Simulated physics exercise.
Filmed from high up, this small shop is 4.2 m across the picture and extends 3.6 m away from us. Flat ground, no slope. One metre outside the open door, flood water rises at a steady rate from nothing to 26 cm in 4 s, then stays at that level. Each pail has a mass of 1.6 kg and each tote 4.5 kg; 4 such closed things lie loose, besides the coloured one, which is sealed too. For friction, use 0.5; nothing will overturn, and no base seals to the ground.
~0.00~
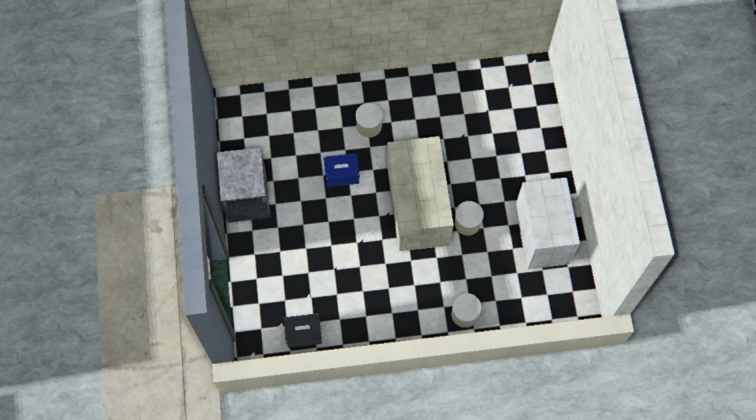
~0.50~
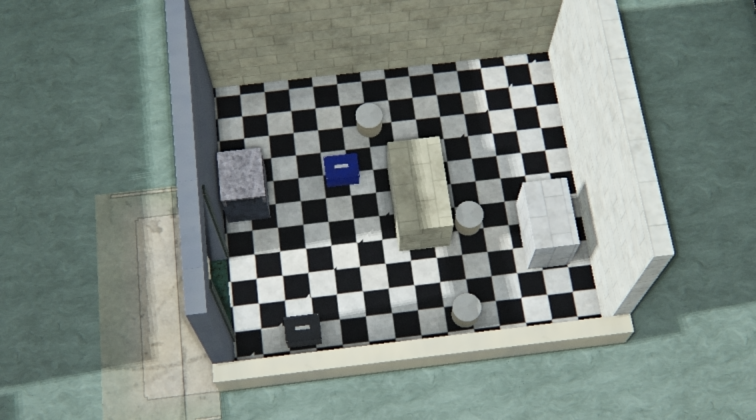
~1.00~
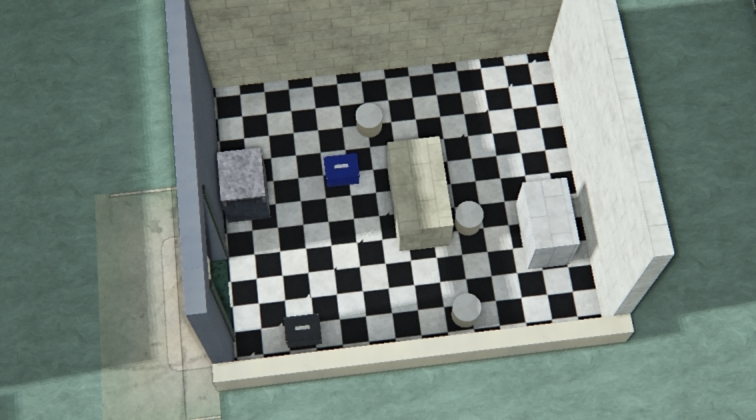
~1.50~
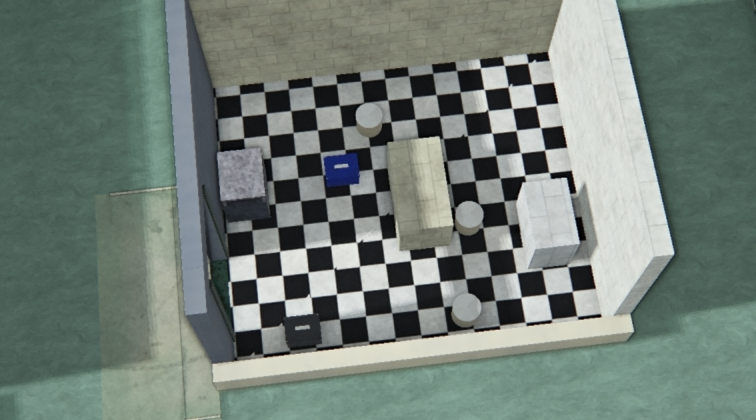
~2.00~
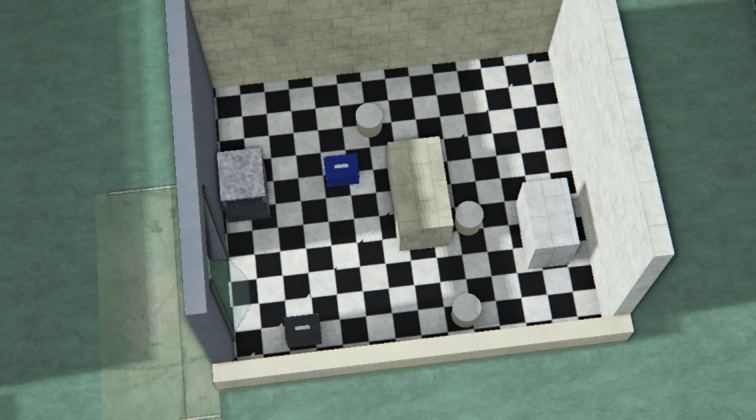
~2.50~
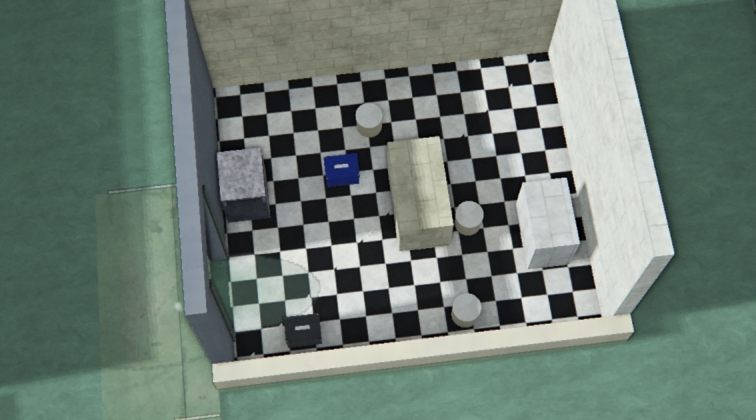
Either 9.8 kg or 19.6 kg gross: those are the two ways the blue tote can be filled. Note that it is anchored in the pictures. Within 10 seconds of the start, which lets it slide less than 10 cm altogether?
Answer: 19.6 kg, not 9.8 kg.
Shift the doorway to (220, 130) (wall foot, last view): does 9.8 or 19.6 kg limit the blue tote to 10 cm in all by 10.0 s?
Result: The heavier mass is required.
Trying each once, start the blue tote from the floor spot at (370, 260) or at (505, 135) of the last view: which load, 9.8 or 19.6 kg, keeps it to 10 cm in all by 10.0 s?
For the first start you need the heavier one; for the second you need the heavier one.
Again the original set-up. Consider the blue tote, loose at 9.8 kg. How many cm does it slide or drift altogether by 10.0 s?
Adding it all up, something like 60 cm.
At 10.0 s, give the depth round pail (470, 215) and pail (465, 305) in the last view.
I'd estimate 7 cm for the first and 18 cm for the second.
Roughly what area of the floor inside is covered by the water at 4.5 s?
Roughly 6.5 m2.
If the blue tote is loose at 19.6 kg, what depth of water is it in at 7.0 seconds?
Depth: Approx. 7 cm.
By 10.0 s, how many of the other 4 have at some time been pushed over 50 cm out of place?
That comes to 4.
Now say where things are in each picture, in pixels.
In the first frame, the blue tote at (341, 166), on the bottom; 0.0 m2 under water; 0 of 5 have shifted.
In the second frame, the blue tote at (341, 166) rests on the ground; water covers 0.0 m2; 0 of 5 have shifted.
In the third frame, the blue tote at (341, 166) rests on the ground; water covers 0.0 m2; 0 of 5 have shifted.
In the fourth frame, the blue tote at (341, 166), on the bottom; 0.0 m2 under water; 0 of 5 have shifted.
In the fifth frame, the blue tote at (341, 166) rests on the ground; water covers 0.1 m2; 0 of 5 have shifted.
In the sixth frame, the blue tote at (341, 166) rests on the ground; 0.7 m2 under water; 0 of 5 have shifted.
After 3.5 s the blue tote would be 0 cm from its start with 9.8 kg and 0 cm from its start with 19.6 kg; 0 cm of water round it then.
After 4.5 s the blue tote would be 0 cm from its start with 9.8 kg and 0 cm from its start with 19.6 kg; 3 cm of water round it then.
After 7.0 s the blue tote would be 57 cm from its start with 9.8 kg and 0 cm from its start with 19.6 kg; 7 cm of water round it then.
After 10.0 s the blue tote would be 63 cm from its start with 9.8 kg and 0 cm from its start with 19.6 kg; 8 cm of water round it then.
